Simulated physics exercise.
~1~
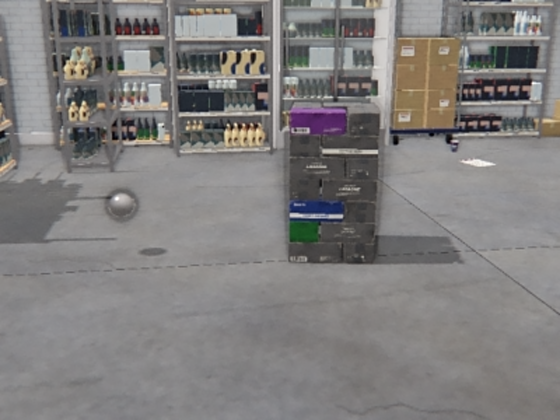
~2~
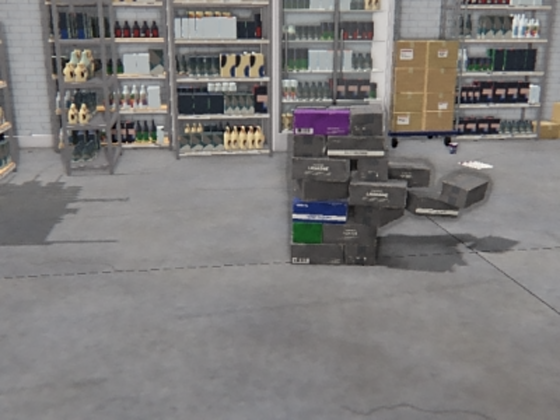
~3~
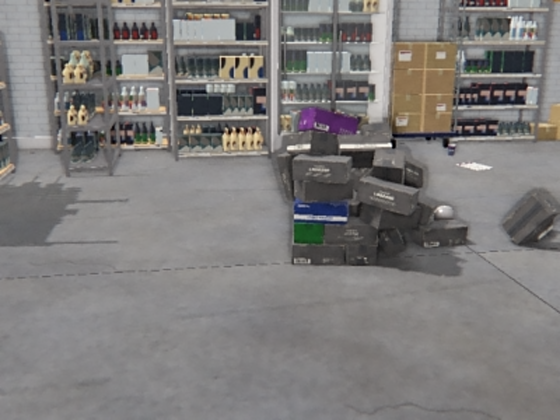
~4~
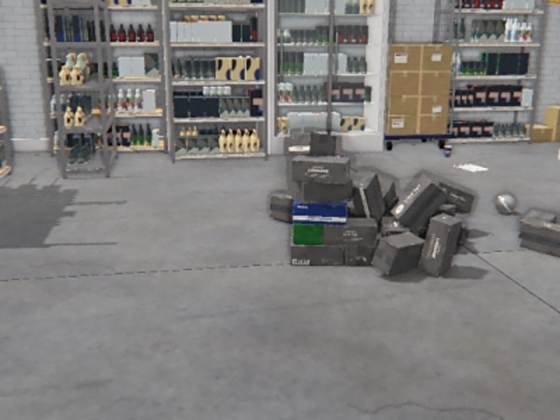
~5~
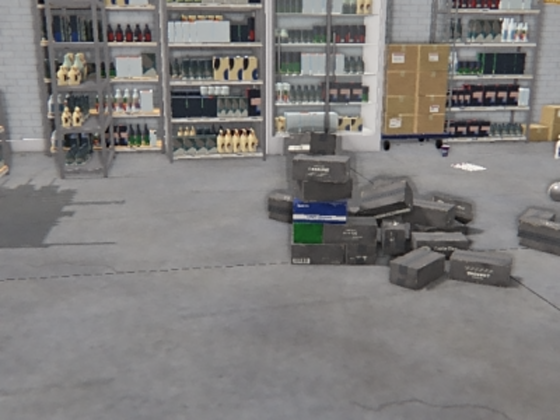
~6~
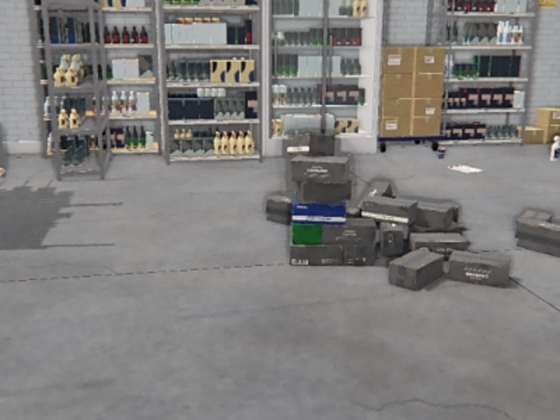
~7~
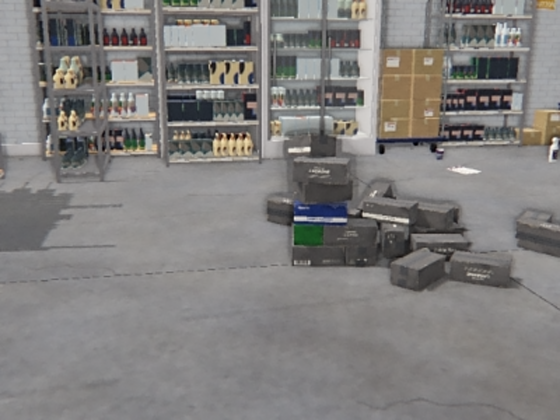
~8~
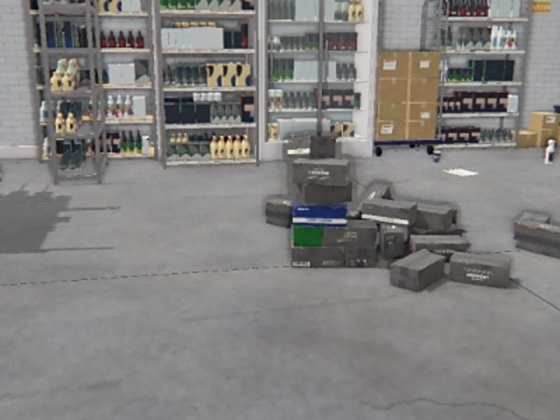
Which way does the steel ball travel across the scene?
It travels to the right, going through the stack of boxes and rolling on beyond it.
